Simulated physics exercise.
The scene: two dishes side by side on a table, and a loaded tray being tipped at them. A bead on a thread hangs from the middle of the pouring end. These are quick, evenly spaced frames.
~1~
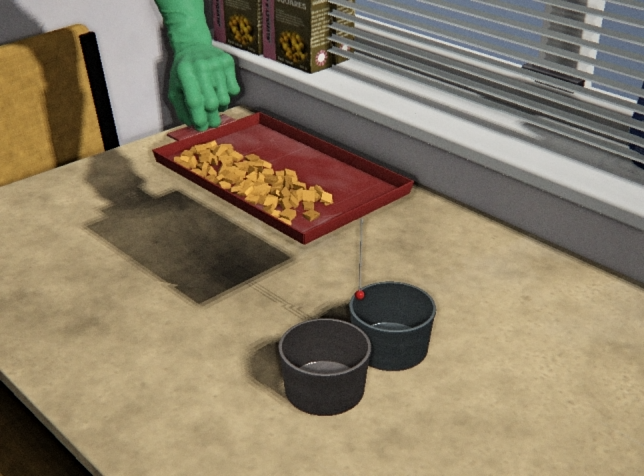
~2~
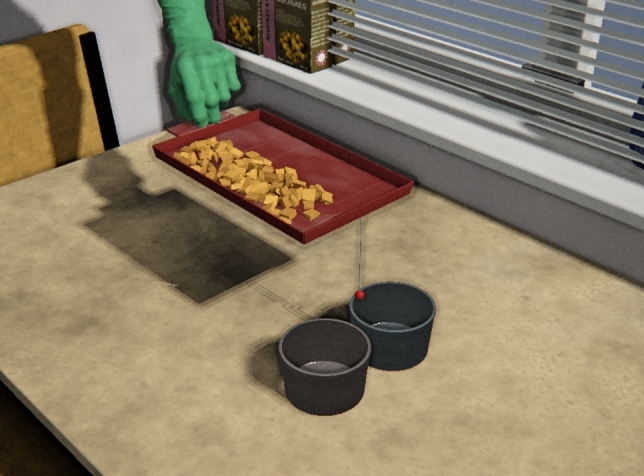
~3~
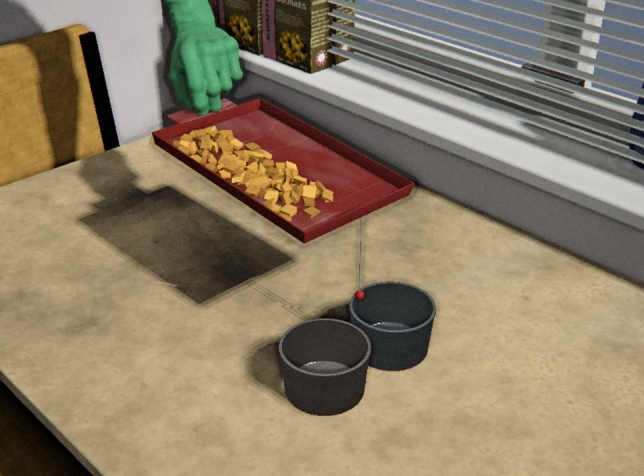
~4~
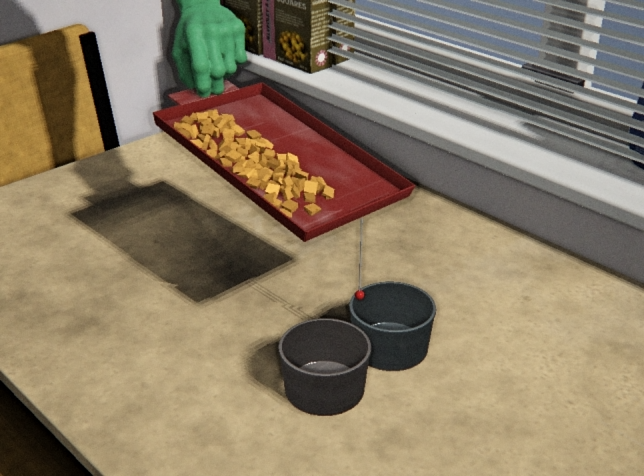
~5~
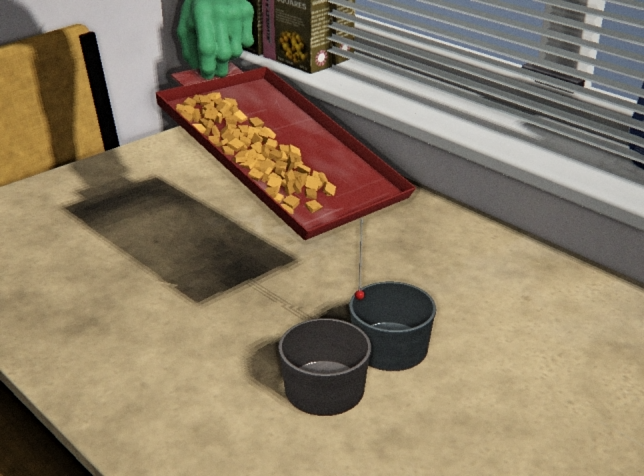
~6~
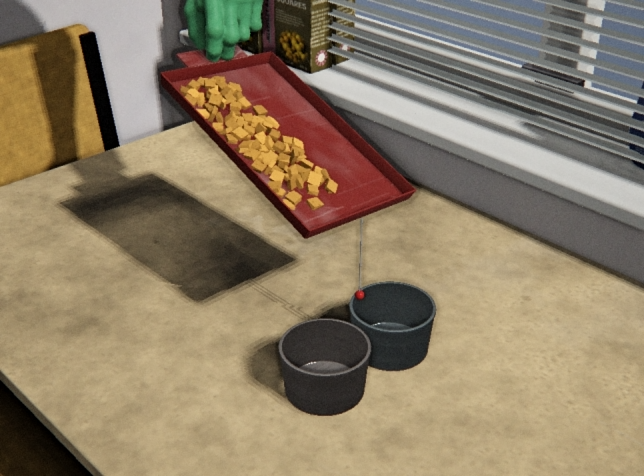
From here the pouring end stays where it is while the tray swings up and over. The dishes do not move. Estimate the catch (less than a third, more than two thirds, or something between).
Together they catch between a third and two thirds.
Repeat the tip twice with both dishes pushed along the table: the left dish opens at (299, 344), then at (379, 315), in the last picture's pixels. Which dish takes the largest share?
In turn: The dish on the right; left.
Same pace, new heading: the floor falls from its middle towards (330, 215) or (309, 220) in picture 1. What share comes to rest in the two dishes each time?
Near 70 % and 90 %.
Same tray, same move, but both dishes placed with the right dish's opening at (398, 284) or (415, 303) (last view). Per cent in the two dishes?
About 40 and 70 per cent.
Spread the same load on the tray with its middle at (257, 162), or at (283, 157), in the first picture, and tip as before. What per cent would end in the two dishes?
In turn 50 and 50 in a hundred.
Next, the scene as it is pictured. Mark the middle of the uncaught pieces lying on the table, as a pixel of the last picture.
At about (457, 356).
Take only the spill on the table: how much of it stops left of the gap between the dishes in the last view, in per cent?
About 0 per cent.
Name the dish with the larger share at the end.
The winner is right.
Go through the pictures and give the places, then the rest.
In the first frame, corners of the pouring end at (304, 232) and (410, 181), level; middle of the load at (254, 178), cereal squares; left dish at (356, 384); right dish at (423, 341); bead on its thread at (359, 295).
In the second frame, corners of the pouring end at (304, 231) and (410, 182), level; middle of the load at (254, 176).
In the third frame, corners of the pouring end at (305, 231) and (411, 183), tipped barely, lowest at the right corner; middle of the load at (254, 169).
In the fourth frame, corners of the pouring end at (307, 230) and (412, 185), tipped a little, lowest at the right corner; middle of the load at (256, 159).
In the fifth frame, corners of the pouring end at (308, 229) and (412, 187), tipped clearly, lowest at the right corner; middle of the load at (258, 149).
In the sixth frame, corners of the pouring end at (310, 228) and (413, 189), tipped clearly, lowest at the right corner; middle of the load at (261, 139); left dish at (356, 384); right dish at (423, 341).
Soon, tray tipped steeply; nearly all on the tray; a small part in the air.
A while on, tray tipped past a quarter turn; a small part on the tray; about a third in the right dish; about a third outside both; a small part in the air.
Towards the end, tray tipped past a quarter turn; a stray few in the left dish; about half in the right dish; about half outside both.
Finally, tray tipped past a quarter turn; a stray few in the left dish; about half in the right dish; about half outside both.
